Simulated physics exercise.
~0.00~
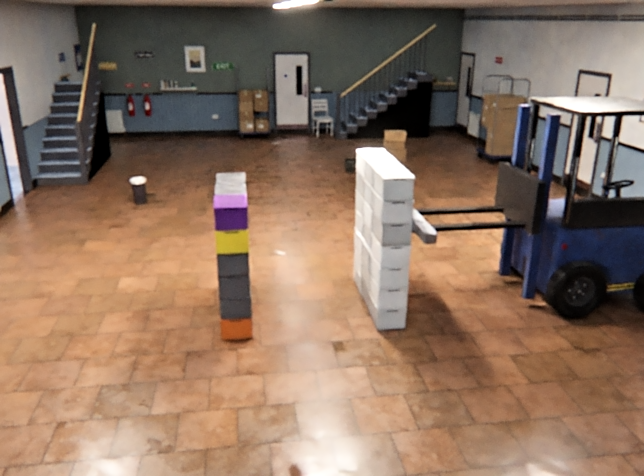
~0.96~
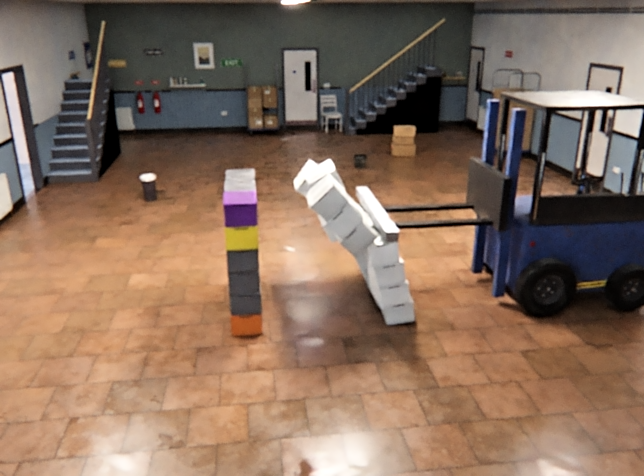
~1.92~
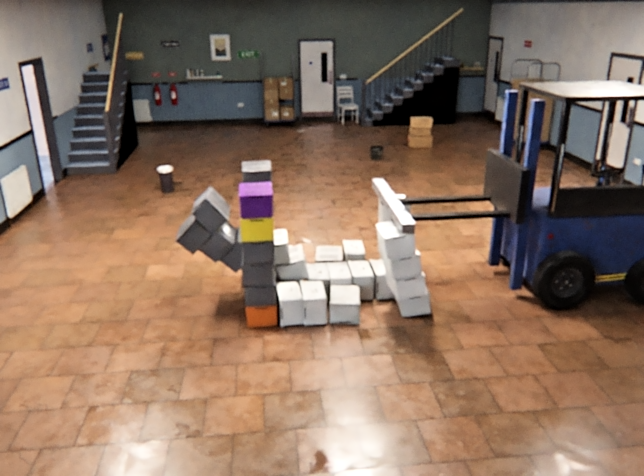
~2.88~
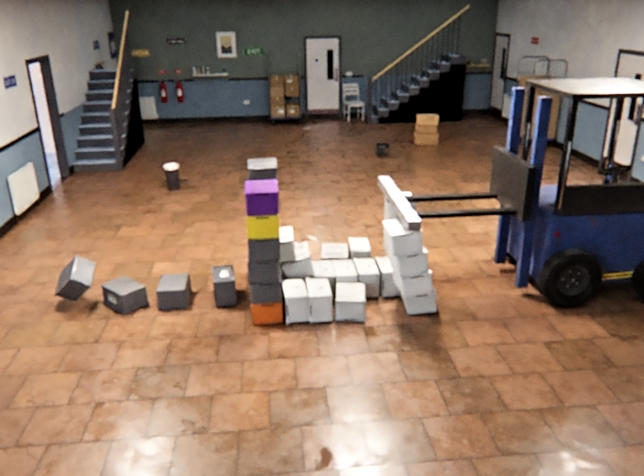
Blue forklift pushing a beam into a pale tote wall, toppling it against a coloured stack that sheds grey totes but stands.
